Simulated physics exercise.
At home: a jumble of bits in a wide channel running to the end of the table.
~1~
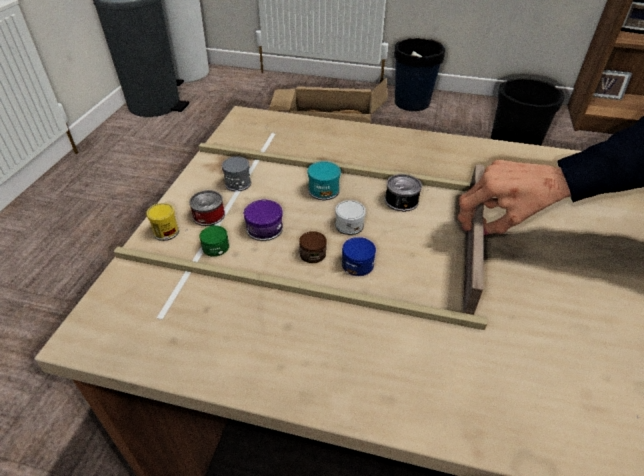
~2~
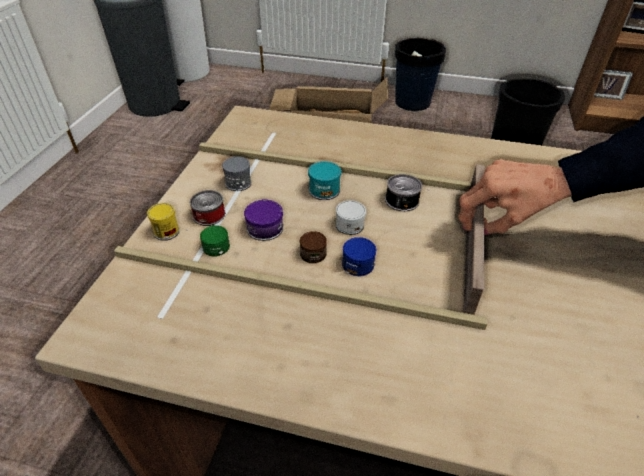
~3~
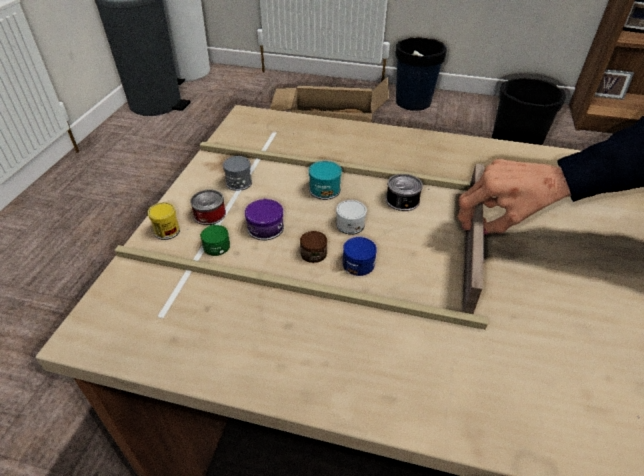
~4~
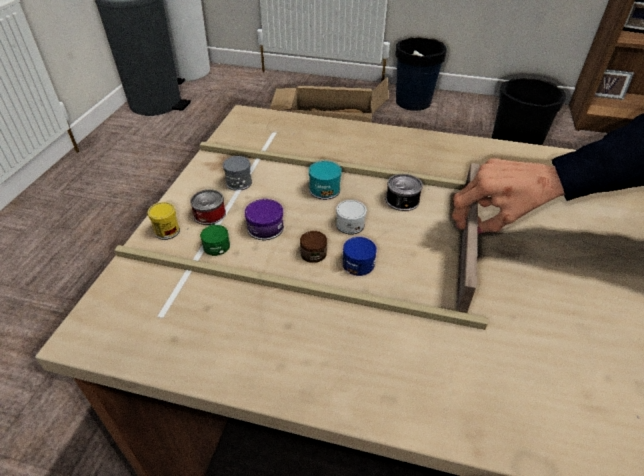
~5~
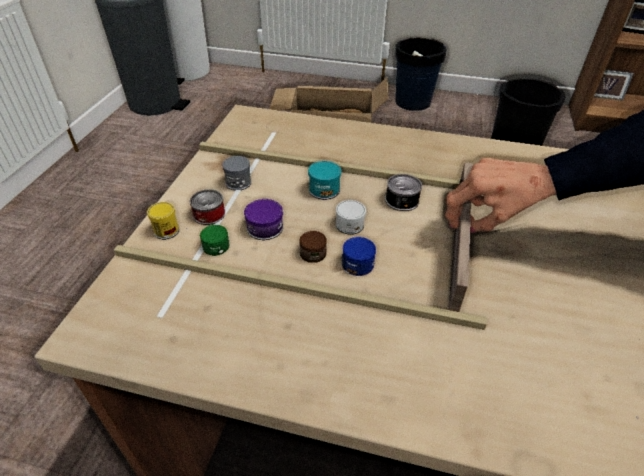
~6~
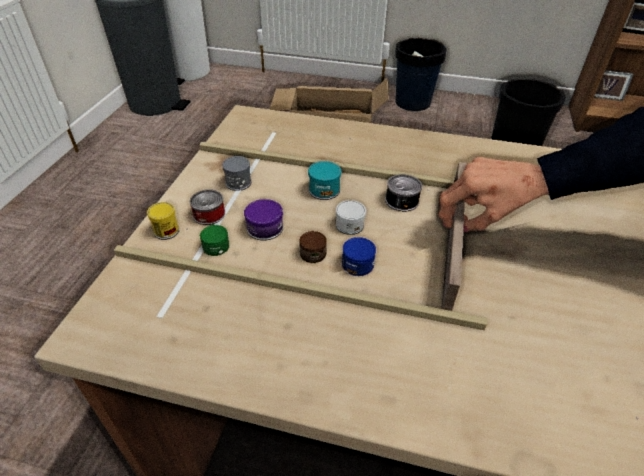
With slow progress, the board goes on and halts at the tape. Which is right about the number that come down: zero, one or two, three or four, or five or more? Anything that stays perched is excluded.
After the sweep, the pieces gone from the top come to zero, as it turns out.
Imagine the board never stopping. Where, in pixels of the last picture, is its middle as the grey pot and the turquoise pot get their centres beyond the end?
The grey pot puts it at (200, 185), the turquoise pot at (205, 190).
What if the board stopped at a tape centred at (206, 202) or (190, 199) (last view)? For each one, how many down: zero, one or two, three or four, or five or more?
First spot, either one or two; second spot, five or over.
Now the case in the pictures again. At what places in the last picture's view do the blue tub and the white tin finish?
The blue tub at (191, 231), the white tin at (219, 191).
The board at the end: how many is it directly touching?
Looks like 4 of them, all told.
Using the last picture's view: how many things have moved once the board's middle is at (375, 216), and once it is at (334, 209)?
The first count is 2, and then it's 5.
Early on, none off yet; yellow tin at rest near (164, 221); red tin at rest near (208, 207); grey pot at rest near (237, 174).
A while later, none off yet; yellow tin at rest near (164, 221); red tin at rest near (208, 207); grey pot travelled about its own width near (206, 173).
Finally, the number that fall off is zero.
